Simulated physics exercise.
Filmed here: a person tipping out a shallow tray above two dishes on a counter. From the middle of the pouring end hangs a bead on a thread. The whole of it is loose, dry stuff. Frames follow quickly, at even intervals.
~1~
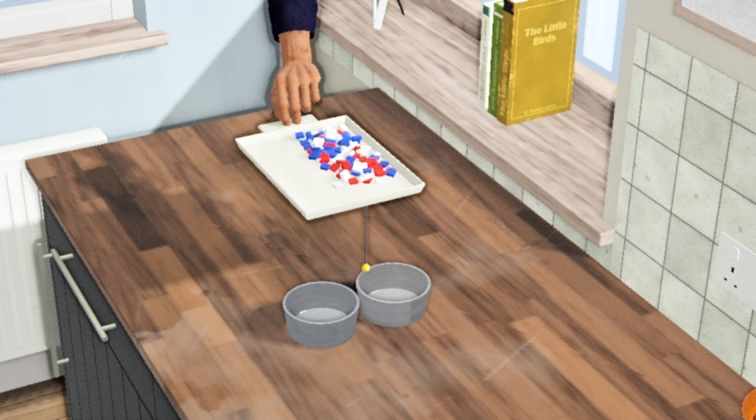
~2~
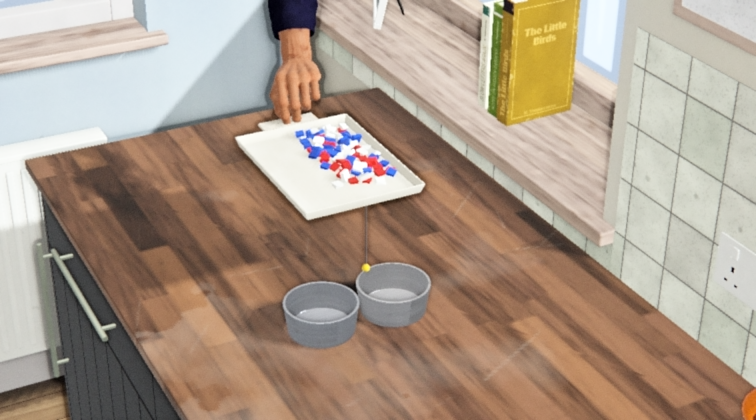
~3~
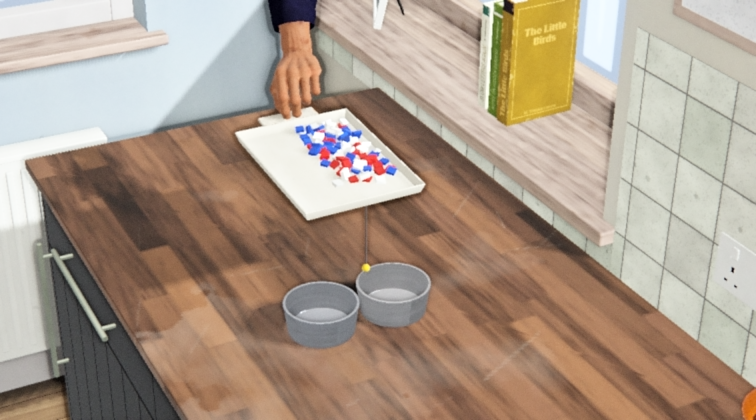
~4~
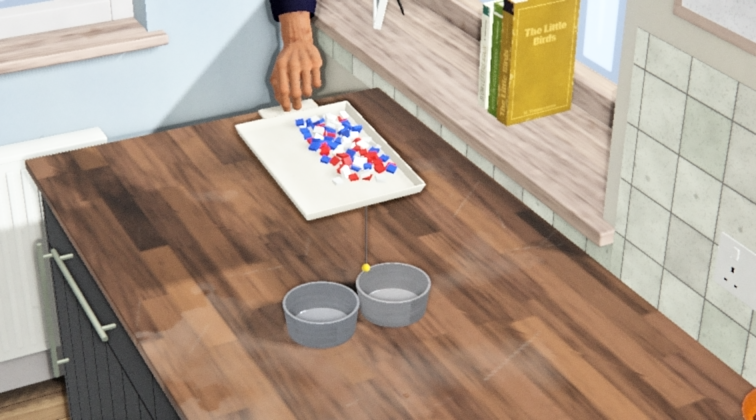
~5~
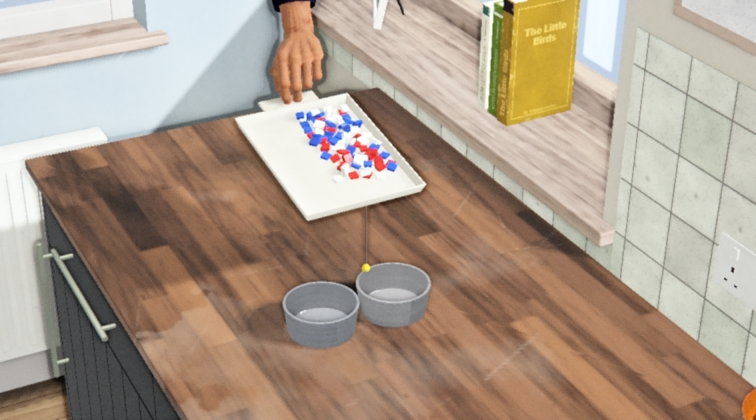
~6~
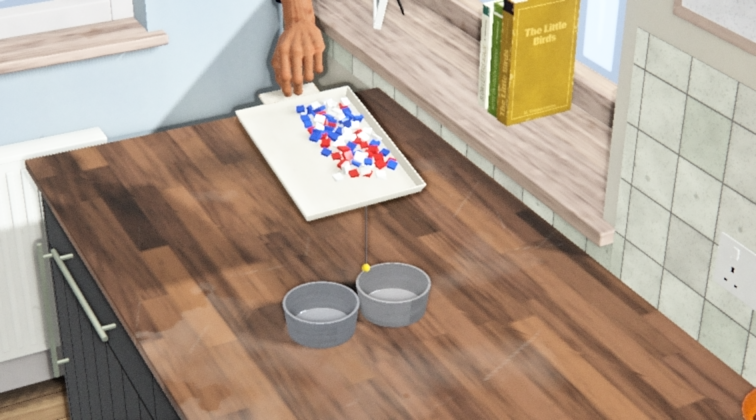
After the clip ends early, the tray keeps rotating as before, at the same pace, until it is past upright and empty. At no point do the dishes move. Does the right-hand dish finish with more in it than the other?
Yes.
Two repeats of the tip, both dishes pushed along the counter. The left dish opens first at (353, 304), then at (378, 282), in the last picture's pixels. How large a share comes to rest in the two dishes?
You'd get near 80 percent first and near 60 percent next.
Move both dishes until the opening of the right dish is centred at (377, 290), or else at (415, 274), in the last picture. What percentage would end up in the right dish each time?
In the first position around 60 percent, in the second around 30 percent.
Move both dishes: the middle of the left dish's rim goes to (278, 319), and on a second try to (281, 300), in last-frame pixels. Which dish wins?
In order of the tries: The dish on the right side, then the dish on the right side.
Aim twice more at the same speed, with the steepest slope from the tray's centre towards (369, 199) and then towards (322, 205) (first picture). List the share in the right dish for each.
The first try gives close to 60 per cent, the second close to 0 per cent.
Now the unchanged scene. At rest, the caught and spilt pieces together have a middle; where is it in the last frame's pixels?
Last view, resting centre - approx. (386, 311).
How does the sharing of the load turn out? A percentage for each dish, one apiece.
Near 30 in a hundred for the left dish; near 60 for the right dish.
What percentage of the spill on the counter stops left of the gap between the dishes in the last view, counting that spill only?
Near 20 per cent.
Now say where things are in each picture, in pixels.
In the first frame, corners of the pouring end at (308, 211) and (420, 183), level; middle of the load at (342, 157), mosaic tiles; left dish at (337, 332); right dish at (410, 311); bead on its thread at (366, 268).
In the second frame, corners of the pouring end at (308, 211) and (420, 183), level; middle of the load at (342, 156).
In the third frame, corners of the pouring end at (308, 211) and (420, 183), tipped barely, level across its low end; middle of the load at (342, 153).
In the fourth frame, corners of the pouring end at (308, 212) and (421, 183), tipped a little, level across its low end; middle of the load at (343, 149).
In the fifth frame, corners of the pouring end at (308, 212) and (421, 183), tipped a little, level across its low end; middle of the load at (343, 144).
In the sixth frame, corners of the pouring end at (308, 213) and (421, 183), tipped a little, level across its low end; middle of the load at (343, 140); left dish at (337, 332); right dish at (410, 311).
Soon, tray tipped steeply; nearly all on the tray; a stray few in the air.
A while on, tray tipped right over; about half on the tray; a small part in the left dish; about a quarter in the right dish; a small part outside both; a small part in the air.
Towards the end, tray tipped past a quarter turn; about a quarter in the left dish; about half in the right dish; about a quarter outside both.
Finally, tray tipped past a quarter turn; about a quarter in the left dish; about half in the right dish; about a quarter outside both.
